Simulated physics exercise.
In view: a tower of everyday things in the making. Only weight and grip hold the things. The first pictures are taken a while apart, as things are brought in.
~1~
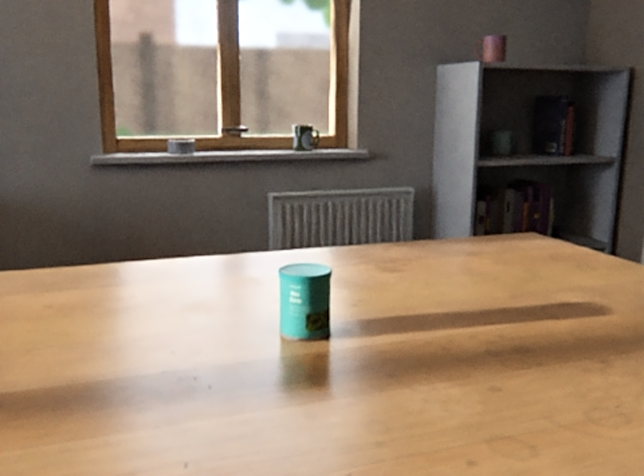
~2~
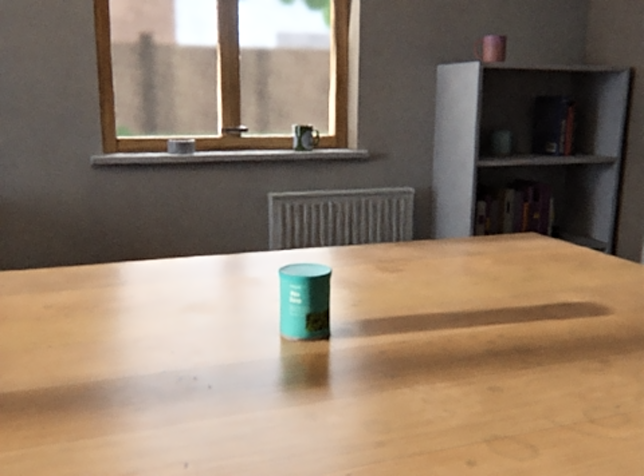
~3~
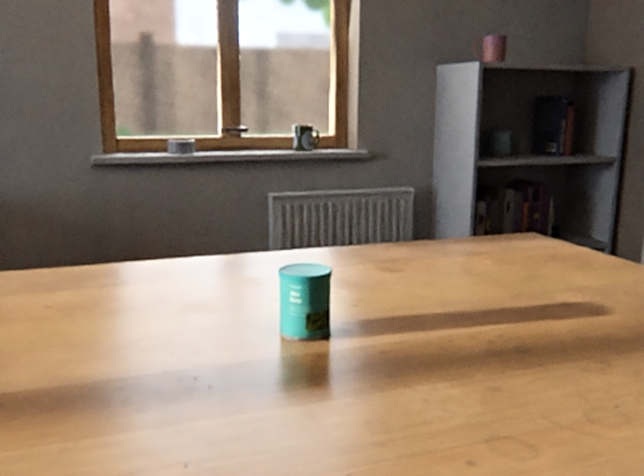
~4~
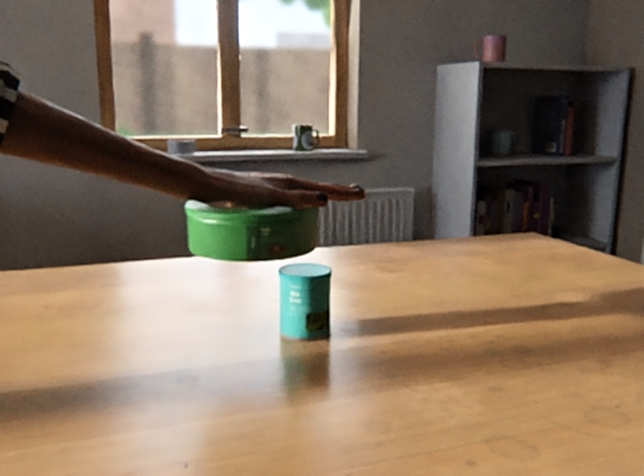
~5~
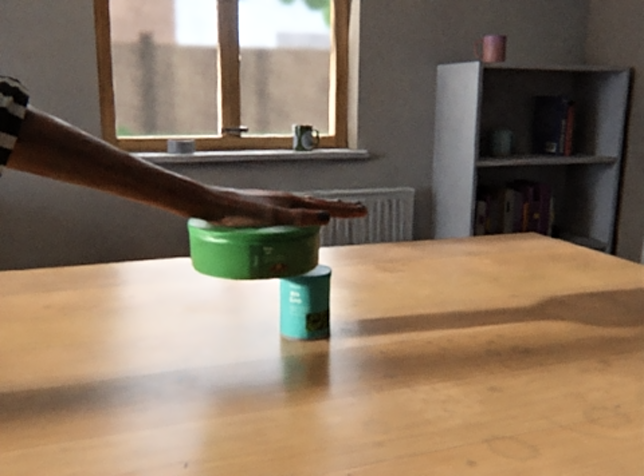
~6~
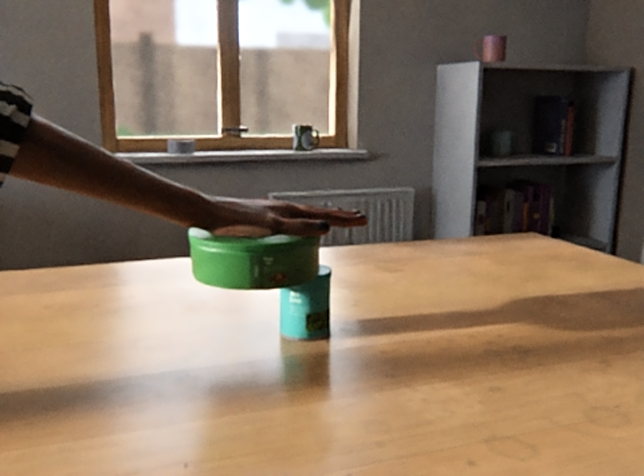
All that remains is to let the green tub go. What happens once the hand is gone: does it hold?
It loses its balance.
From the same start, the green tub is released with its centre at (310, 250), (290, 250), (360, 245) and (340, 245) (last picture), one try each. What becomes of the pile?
First, it keeps its balance; second, it keeps its balance; third, it gives way; fourth, it gives way.
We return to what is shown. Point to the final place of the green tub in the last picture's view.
Near (245, 280).
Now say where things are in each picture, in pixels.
In the first frame, the last thing is not in view yet; turquoise tin (305, 301).
In the second frame, the last thing is not in view yet; turquoise tin (305, 301).
In the third frame, the last thing is not in view yet; turquoise tin (305, 301).
In the fourth frame, coming down; green tub (253, 226); turquoise tin (305, 301).
In the fifth frame, coming down; green tub (256, 242); turquoise tin (305, 301).
In the sixth frame, in place under the hand; green tub (256, 251); turquoise tin (305, 301).
Then, 0.20 s after the last picture, green tub tipped 23° from how it was near (250, 263).
Then, 0.30 s after the last picture, green tub now fallen.
At rest, fallen, green tub; turquoise tin in place. Seen from the same camera at the end, green tub near (245, 280). The pile comes apart.
